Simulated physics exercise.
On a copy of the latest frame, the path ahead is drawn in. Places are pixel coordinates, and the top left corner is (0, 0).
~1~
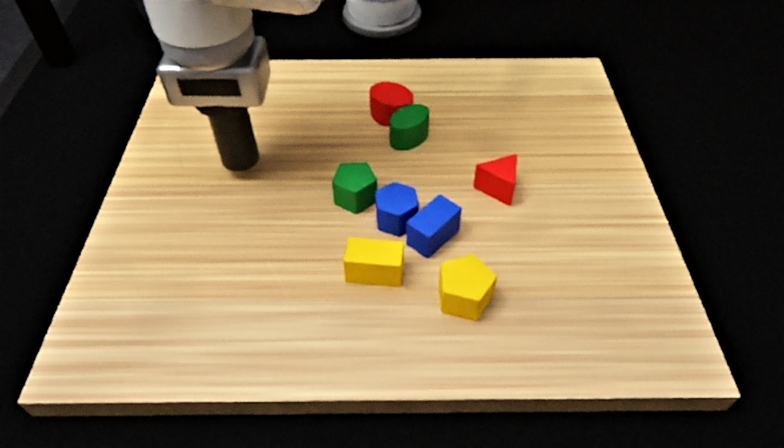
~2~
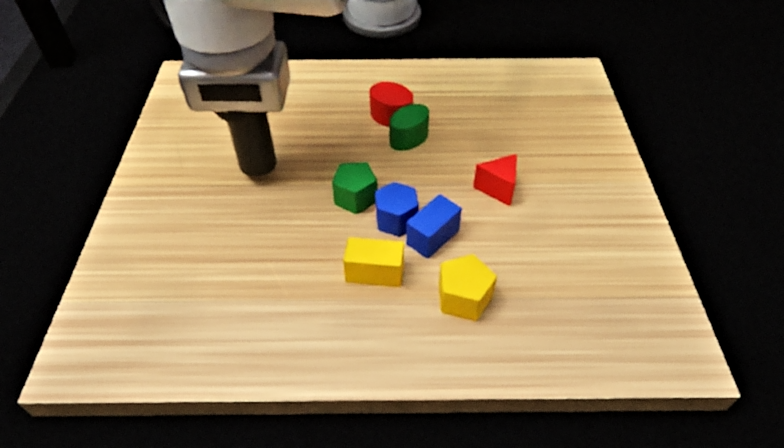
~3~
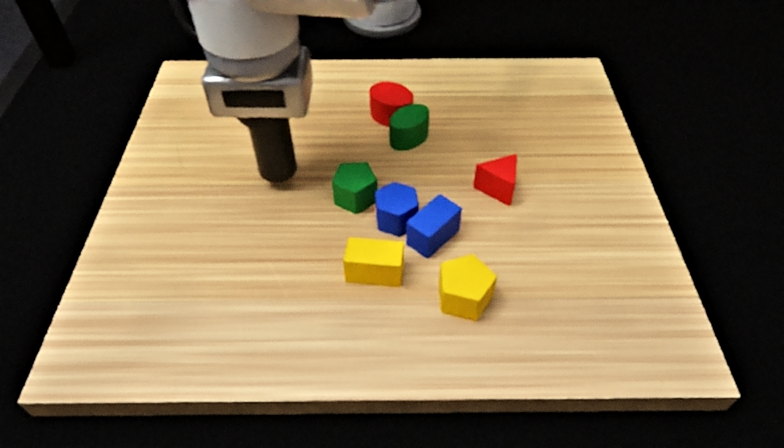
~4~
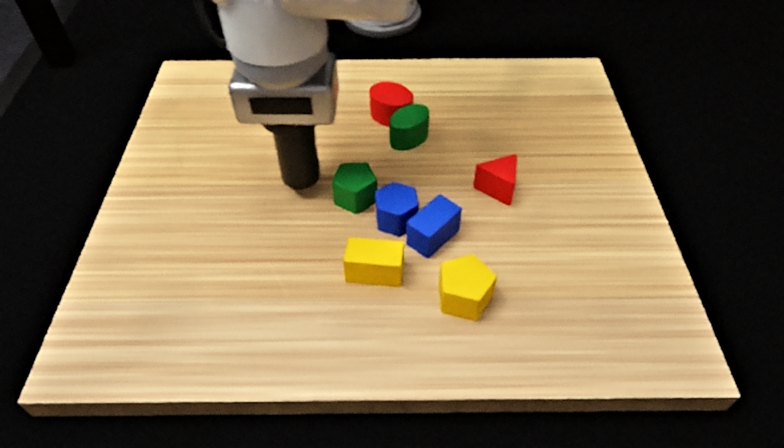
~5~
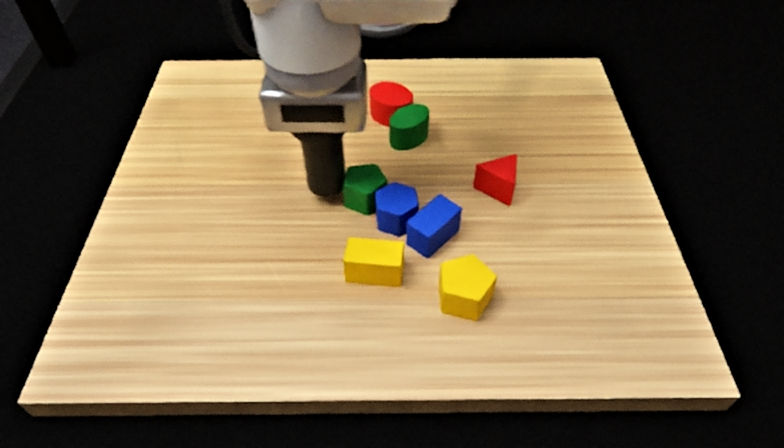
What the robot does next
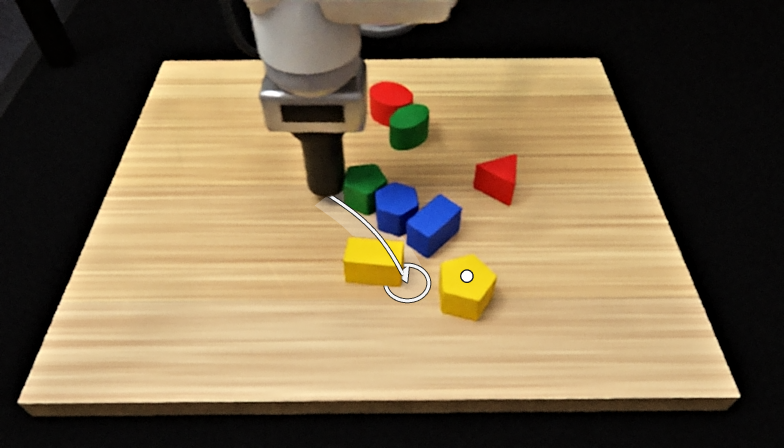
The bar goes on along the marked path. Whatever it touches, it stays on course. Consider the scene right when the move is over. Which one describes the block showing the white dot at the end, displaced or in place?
The block showing the white dot keeps its place.
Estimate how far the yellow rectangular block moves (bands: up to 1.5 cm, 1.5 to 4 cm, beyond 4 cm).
Travels 1.5 to 4 cm.
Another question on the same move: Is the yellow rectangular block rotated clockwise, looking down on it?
Yes - that is the case.
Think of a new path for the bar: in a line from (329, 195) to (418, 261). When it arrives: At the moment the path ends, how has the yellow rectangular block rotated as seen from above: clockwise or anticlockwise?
From the top, the block rotates clockwise.
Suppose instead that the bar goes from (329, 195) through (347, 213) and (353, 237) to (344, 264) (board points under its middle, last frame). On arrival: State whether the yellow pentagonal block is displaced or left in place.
Here's my answer: The yellow pentagonal block remains in position.
Drawn move, from (329, 195) via (360, 218) and (386, 247), ending at (407, 282); the dot is on the yellow pentagonal block.
On the path given first. One third of the way, bar (361, 208); green pentagonal block (401, 197), turned 15° anticlockwise; blue six-sided block (439, 214).
Two thirds of the way, bar (387, 236); green pentagonal block (422, 208), turned 40° anticlockwise; yellow rectangular block (374, 254); blue six-sided block (466, 221).
At the end, bar (407, 272); green pentagonal block (422, 208), turned 40° anticlockwise; yellow rectangular block (374, 279), turned 55° clockwise; blue six-sided block (466, 221); yellow pentagonal block still.
